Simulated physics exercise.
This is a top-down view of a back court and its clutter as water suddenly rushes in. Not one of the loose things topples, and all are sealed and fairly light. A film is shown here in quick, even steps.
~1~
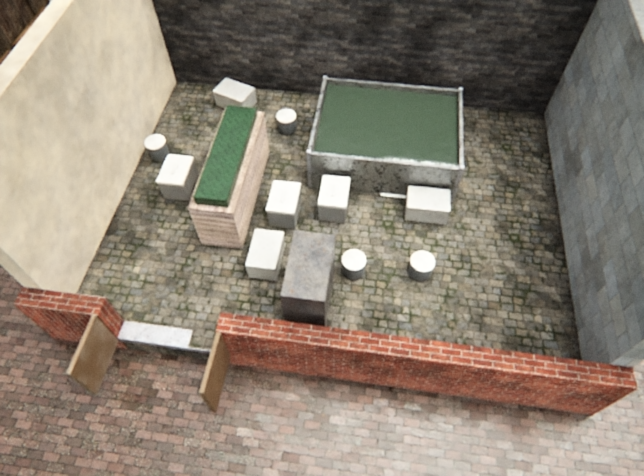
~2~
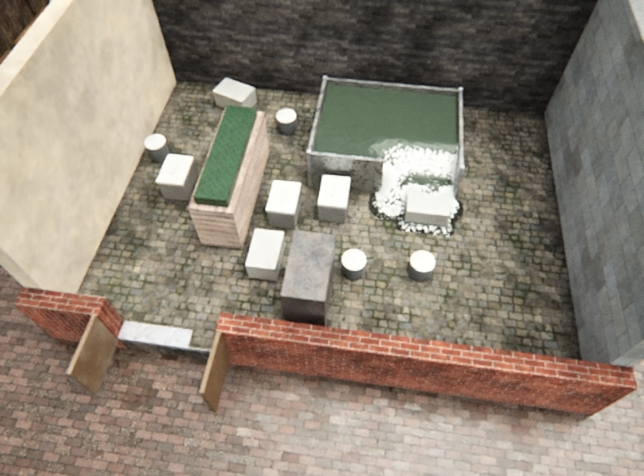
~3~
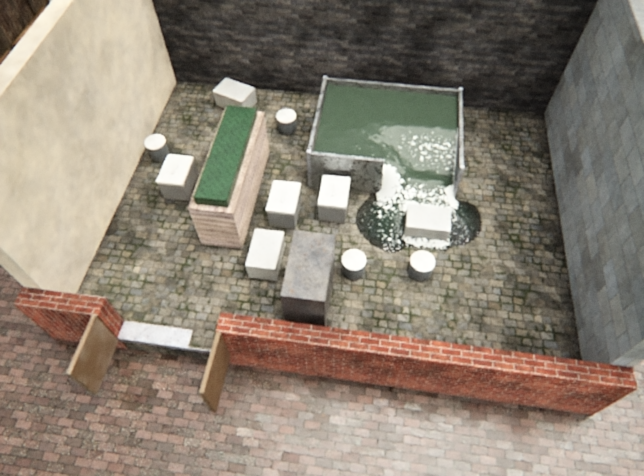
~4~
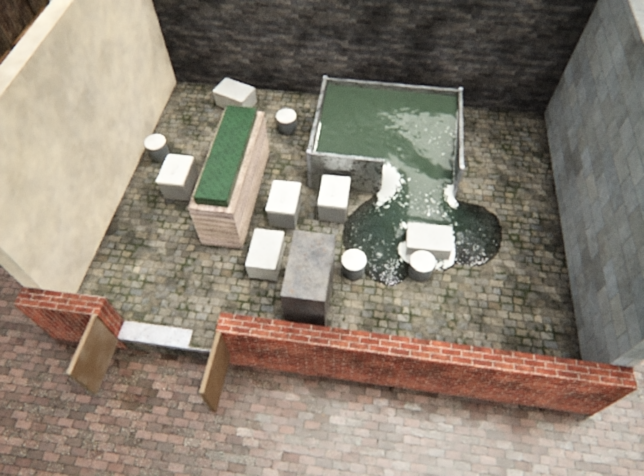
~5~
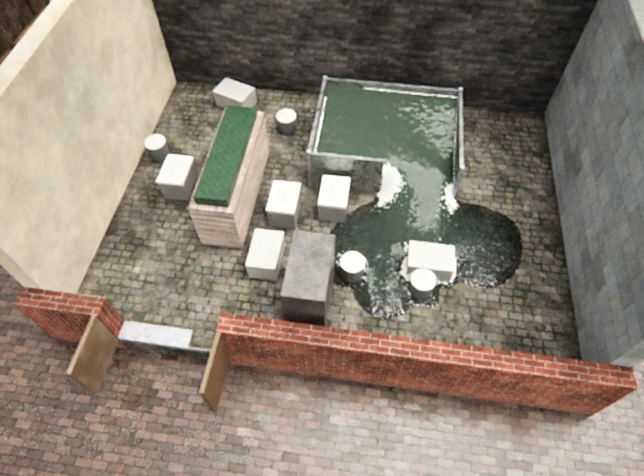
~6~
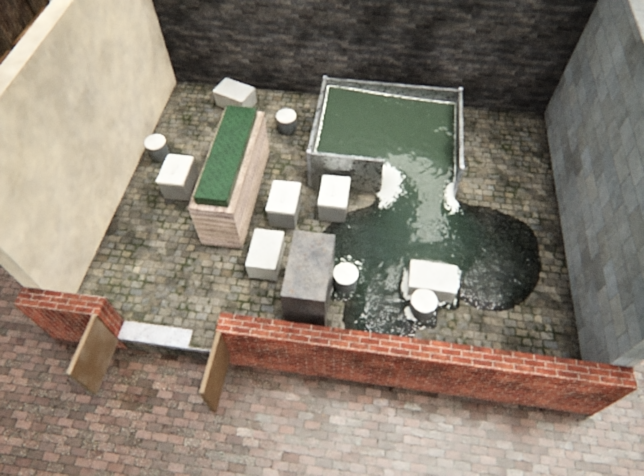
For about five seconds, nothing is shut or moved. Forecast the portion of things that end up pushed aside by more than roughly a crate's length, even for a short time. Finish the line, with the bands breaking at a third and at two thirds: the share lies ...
The share lies between a third and two thirds.
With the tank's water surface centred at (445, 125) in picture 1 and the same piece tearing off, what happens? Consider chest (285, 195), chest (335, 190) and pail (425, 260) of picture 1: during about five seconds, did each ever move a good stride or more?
First never went far, then displaced far, then displaced far.
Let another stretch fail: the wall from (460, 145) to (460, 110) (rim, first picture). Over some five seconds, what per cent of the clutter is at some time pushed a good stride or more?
Estimate: Some 10 per cent.
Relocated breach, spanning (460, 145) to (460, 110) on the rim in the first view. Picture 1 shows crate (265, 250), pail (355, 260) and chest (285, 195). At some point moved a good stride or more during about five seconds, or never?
Taking them in order, less than that, displaced that much, less than that.
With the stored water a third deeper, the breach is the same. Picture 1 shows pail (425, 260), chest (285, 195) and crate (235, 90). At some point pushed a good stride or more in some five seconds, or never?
Taking each in turn, the answer is did it, did it, came up short.
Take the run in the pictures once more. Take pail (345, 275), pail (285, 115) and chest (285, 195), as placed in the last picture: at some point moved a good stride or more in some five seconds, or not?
Goes that far, short of that, goes that far.
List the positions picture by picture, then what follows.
A crate at (429, 198), on the bottom; a pail at (423, 261) rests on the ground; 0 of 10 have shifted, in the first frame.
A crate at (429, 202), on the bottom, close to its start; a pail at (423, 261), on the bottom; 1 of 10 have shifted, in the second frame.
A crate at (429, 217) rests on the ground, a stride from its start; a pail at (423, 261), on the bottom; 1 of 10 have shifted, in the third frame.
A crate at (430, 237) rests on the ground, a stride from its start; a pail at (423, 261), on the bottom; 1 of 10 have shifted, in the fourth frame.
A crate at (432, 256) rests on the ground, a stride from its start; a pail at (424, 279) rests on the ground, close to its start; 2 of 10 have shifted, in the fifth frame.
A crate at (434, 276) rests on the ground, a stride from its start; a pail at (425, 300), on the bottom, a stride from its start; 3 of 10 have shifted, in the sixth frame.
A moment on, 3 of 10 are well off their spots; 0 afloat.
Next, 3 of 10 are well off their spots; 3 afloat.
Later, 3 of 10 are well off their spots; 3 afloat.
In the end, 4 of 10 are well off their spots, and 4 have been at some point; 5 afloat.
